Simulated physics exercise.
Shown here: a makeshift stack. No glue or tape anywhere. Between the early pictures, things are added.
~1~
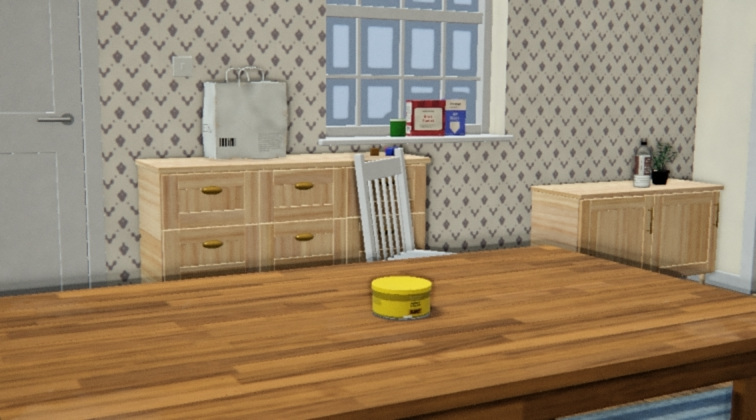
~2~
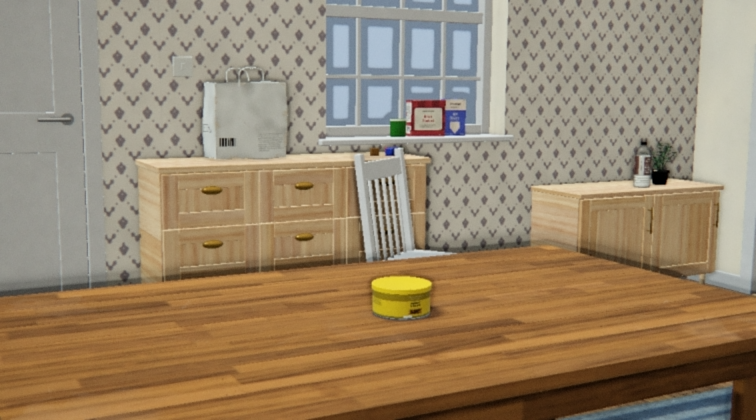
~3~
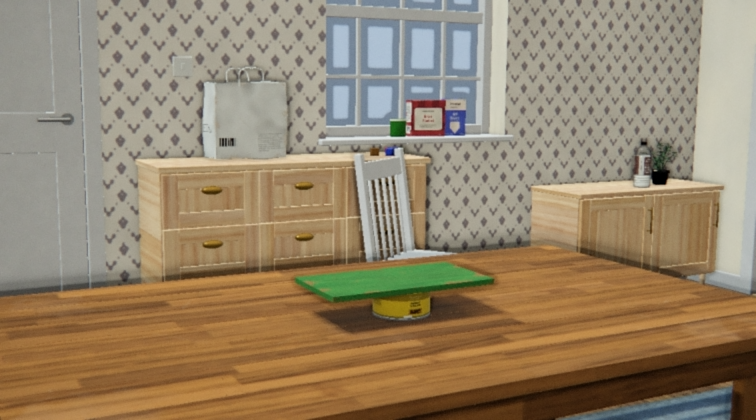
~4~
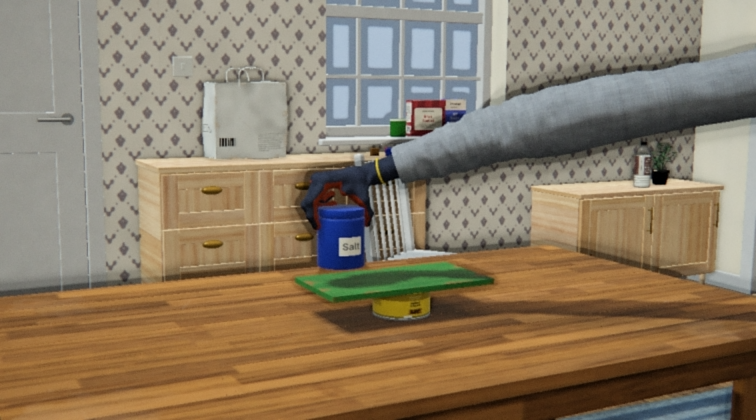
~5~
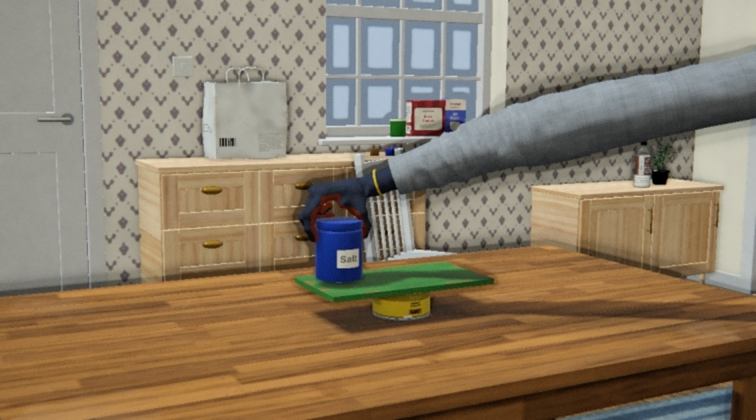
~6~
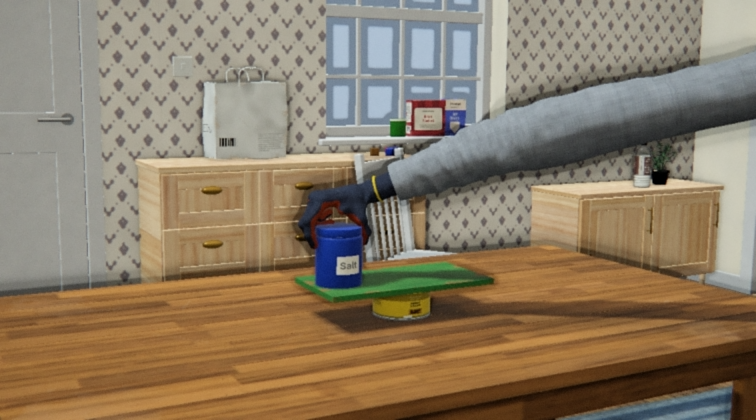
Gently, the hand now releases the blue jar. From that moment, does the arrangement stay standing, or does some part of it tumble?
I'd say it doesn't stand firm, sadly.
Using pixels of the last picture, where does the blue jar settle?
About (270, 307).
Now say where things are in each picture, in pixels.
In the first picture, the last thing is not in view yet; yellow tub (401, 298).
In the second picture, the last thing is not in view yet; yellow tub (401, 298).
In the third picture, the last thing is not in view yet.
In the fourth picture, still above its spot; blue jar (341, 237).
In the fifth picture, still above its spot; blue jar (339, 249).
In the sixth picture, in place under the hand; blue jar (339, 255).
Then, 0.60 s on from there, blue jar turned 18° from how it was put near (330, 271); green board turned 18° from how it was put.
Then, 0.90 s on from there, blue jar now fallen; green board turned 24° from how it was put.
Then, 1.10 s on from there, green board turned 10° from how it was put.
In the end, fallen, blue jar; the other 2 unmoved. At the end, from the last picture's camera, blue jar near (270, 307). The stack comes apart.
